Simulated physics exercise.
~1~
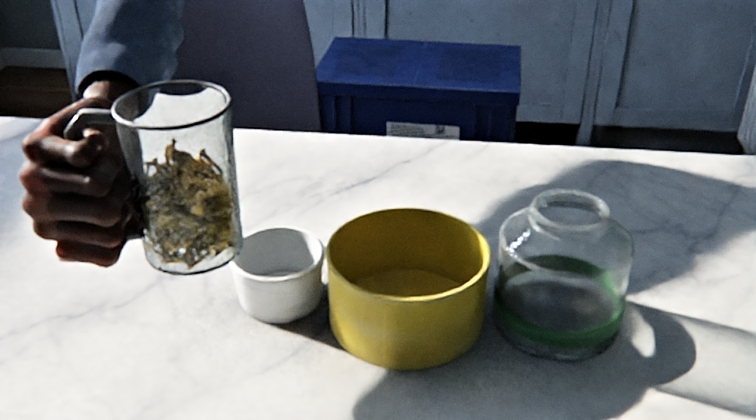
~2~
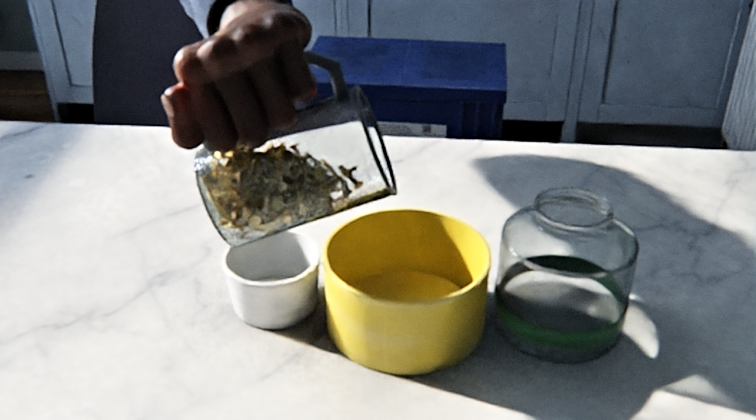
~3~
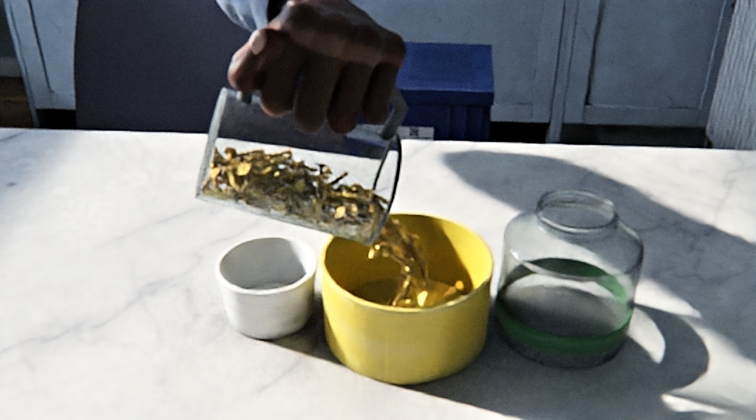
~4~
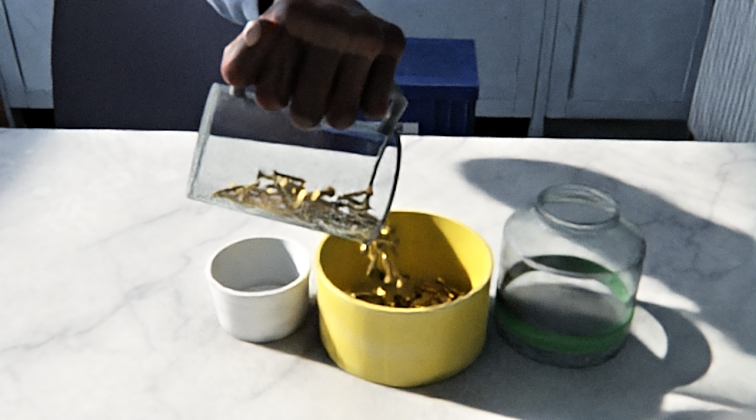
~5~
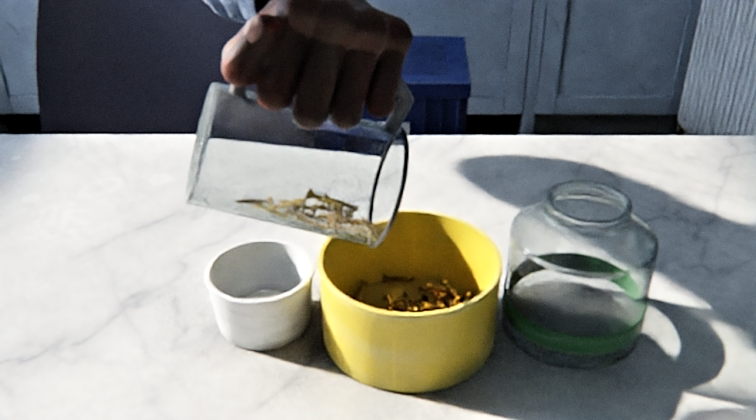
A hand tilts a clear cup and pours most of its brass-coloured pieces into a yellow pot.
